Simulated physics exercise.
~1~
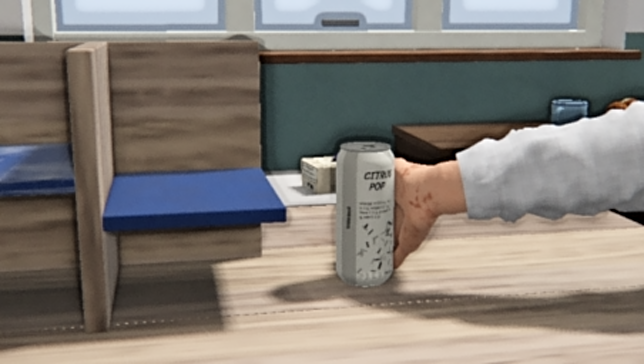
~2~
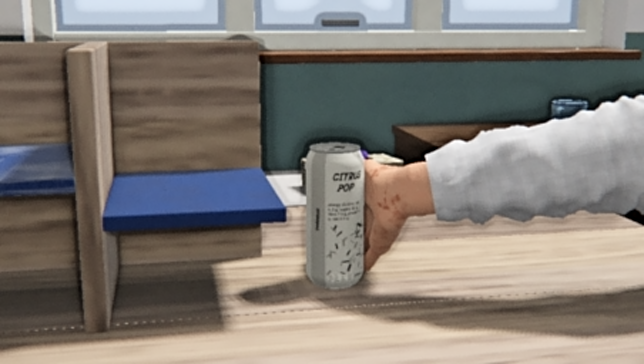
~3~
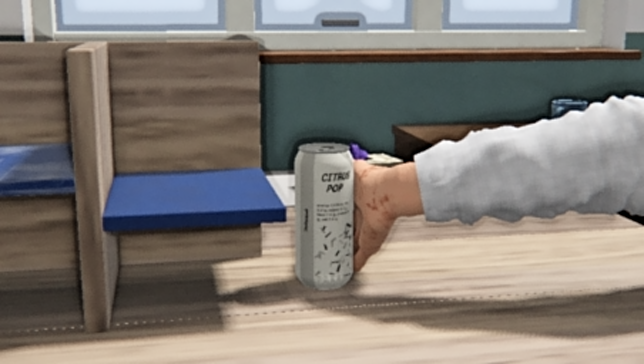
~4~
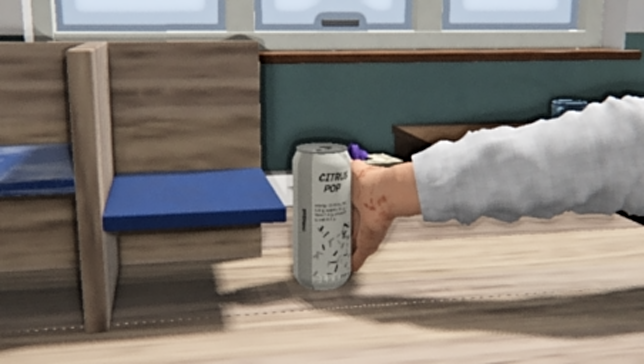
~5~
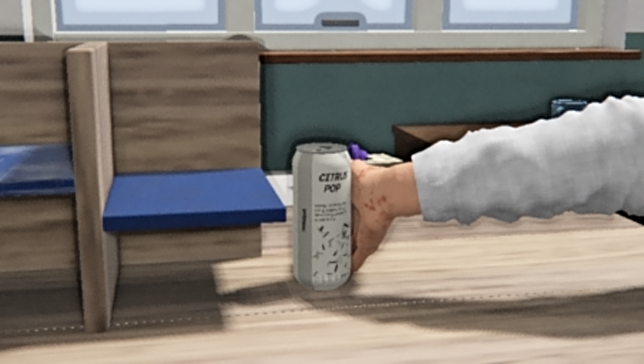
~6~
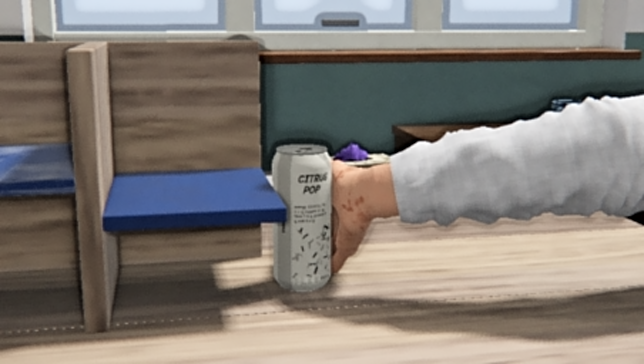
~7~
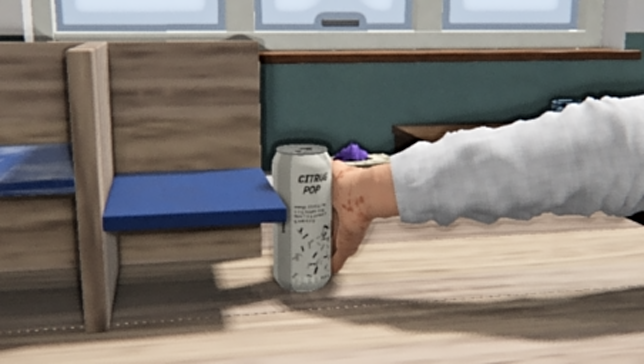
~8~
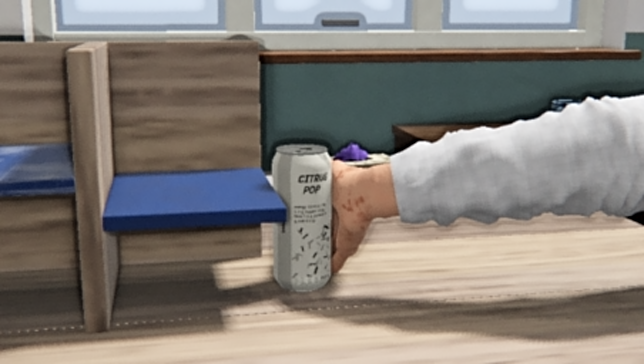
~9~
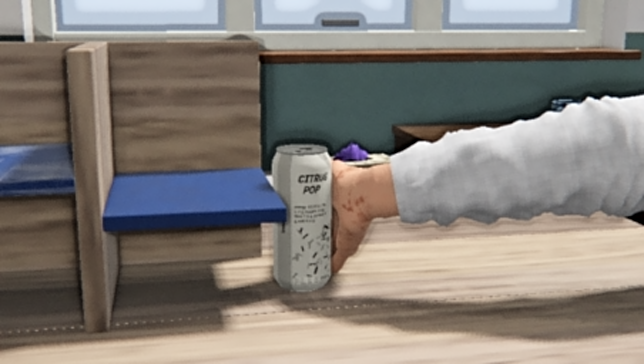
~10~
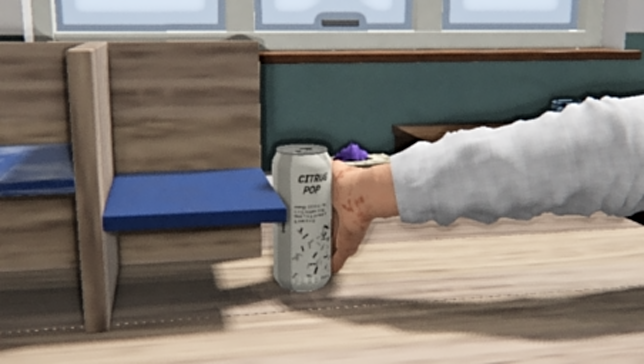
At first, a hand in a pale, long sleeve holds an upright white can labelled Citrus Pop on a wooden surface, to the right of a low blue shelf. The hand pushes the can left a little, then slightly further, and it stays upright. After a brief pause, the arm reaches farther in and slides the can left again, up to the opening beneath the shelf. There the can catches on the shelf's edge instead of passing under. It stays standing at the edge, the hand still against it, while the shelf remains in place.
